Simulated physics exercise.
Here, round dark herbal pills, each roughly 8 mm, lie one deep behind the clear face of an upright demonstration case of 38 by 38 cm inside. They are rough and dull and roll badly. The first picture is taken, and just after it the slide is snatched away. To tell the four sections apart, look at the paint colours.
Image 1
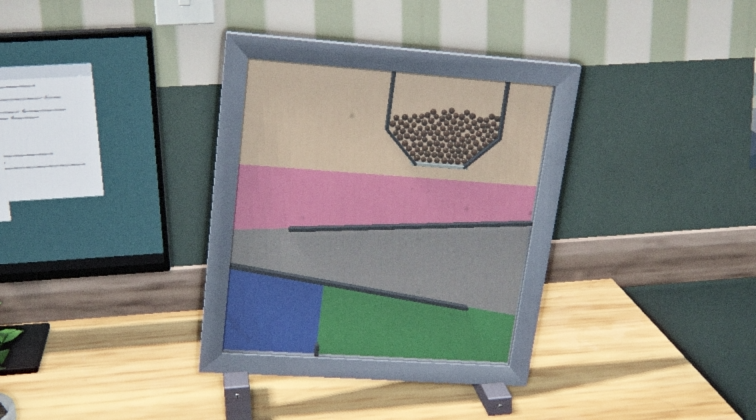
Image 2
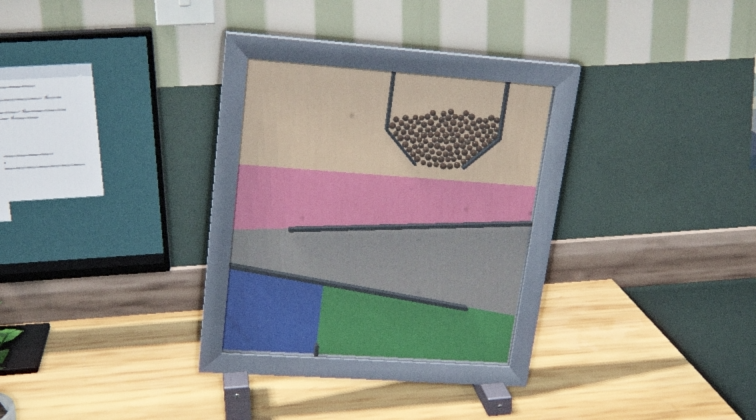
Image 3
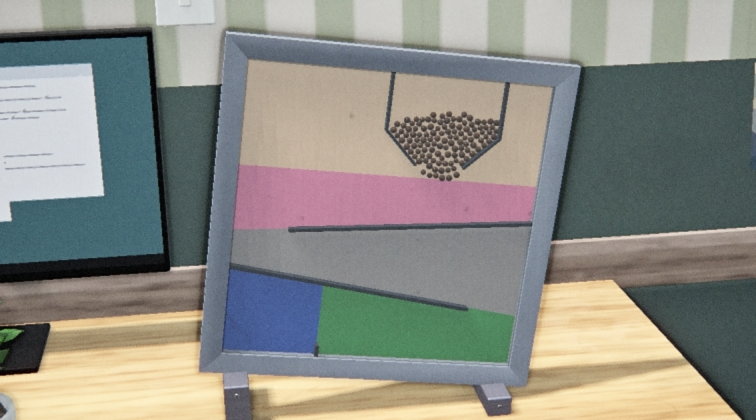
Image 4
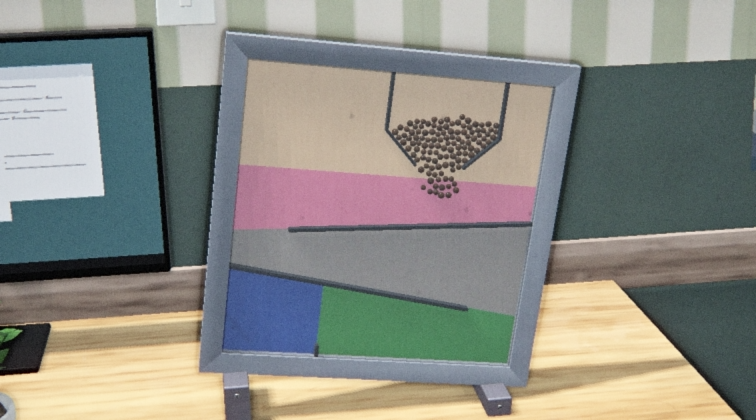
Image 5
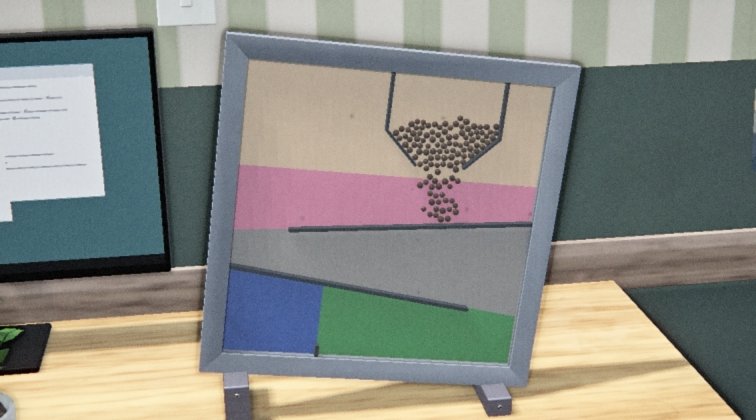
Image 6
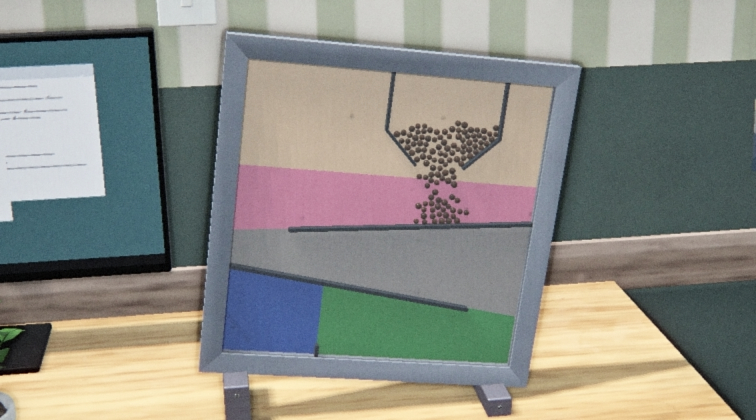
On a light wooden desk beside a dark-edged monitor, seen from the front by a still camera, a grey-framed upright case leans slightly clockwise before a striped wall. Small round brown pellets fill a hopper at its upper right, above pink, grey, blue and green areas and two dark sloping bars. The hopper's bottom opens, and pellets pour down in a narrow stream, heaping on the upper bar.
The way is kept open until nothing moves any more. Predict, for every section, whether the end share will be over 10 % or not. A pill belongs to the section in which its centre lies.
Pink section: Over; blue section: Not over; green section: Not over; grey section: Not over.
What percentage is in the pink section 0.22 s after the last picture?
About 95 percent of the load.
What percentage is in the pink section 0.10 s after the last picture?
I'd say close to 60 in a hundred.
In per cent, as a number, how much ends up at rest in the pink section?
Estimated share there: Roughly 100 per cent.
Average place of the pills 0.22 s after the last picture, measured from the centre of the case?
Right about 7 cm, up about 1 cm.
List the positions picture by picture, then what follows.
In the first picture, tilted 8° clockwise; about 120 pills; pills' middle (446, 133); pink (374, 200), blue (272, 312), green (411, 328), grey (403, 260); slide (412, 163) to (466, 167).
In the second picture, pills' middle (446, 135); 2 out, lowest pill (450, 166).
In the third picture, pills' middle (445, 141); 11 out, lowest pill (449, 178).
In the fourth picture, pills' middle (444, 148); 22 out, lowest pill (448, 195).
In the fifth picture, pills' middle (444, 158); 30 out, lowest pill (448, 219).
In the sixth picture, pills' middle (445, 165); 43 out, lowest pill (457, 221); wall ends (290, 230), (466, 309), (317, 346), (394, 69) to (415, 164), (463, 168) to (509, 80).
Then, 0.10 s later than the last picture, the pills' middle is 7 cm right of and 4 cm above the centre; pink 60 %.
Then, 0.22 s later than the last picture, the pills' middle is 7 cm right of and 1 cm above the centre; pink 95 %.
Then, 0.45 s later than the last picture, the pills' middle is 7 cm right of and 1 cm above the centre; pink 100 %.
At rest 1.8 s after the last picture, pink 100 %, blue 0 %, green 0 %, grey 0 %.
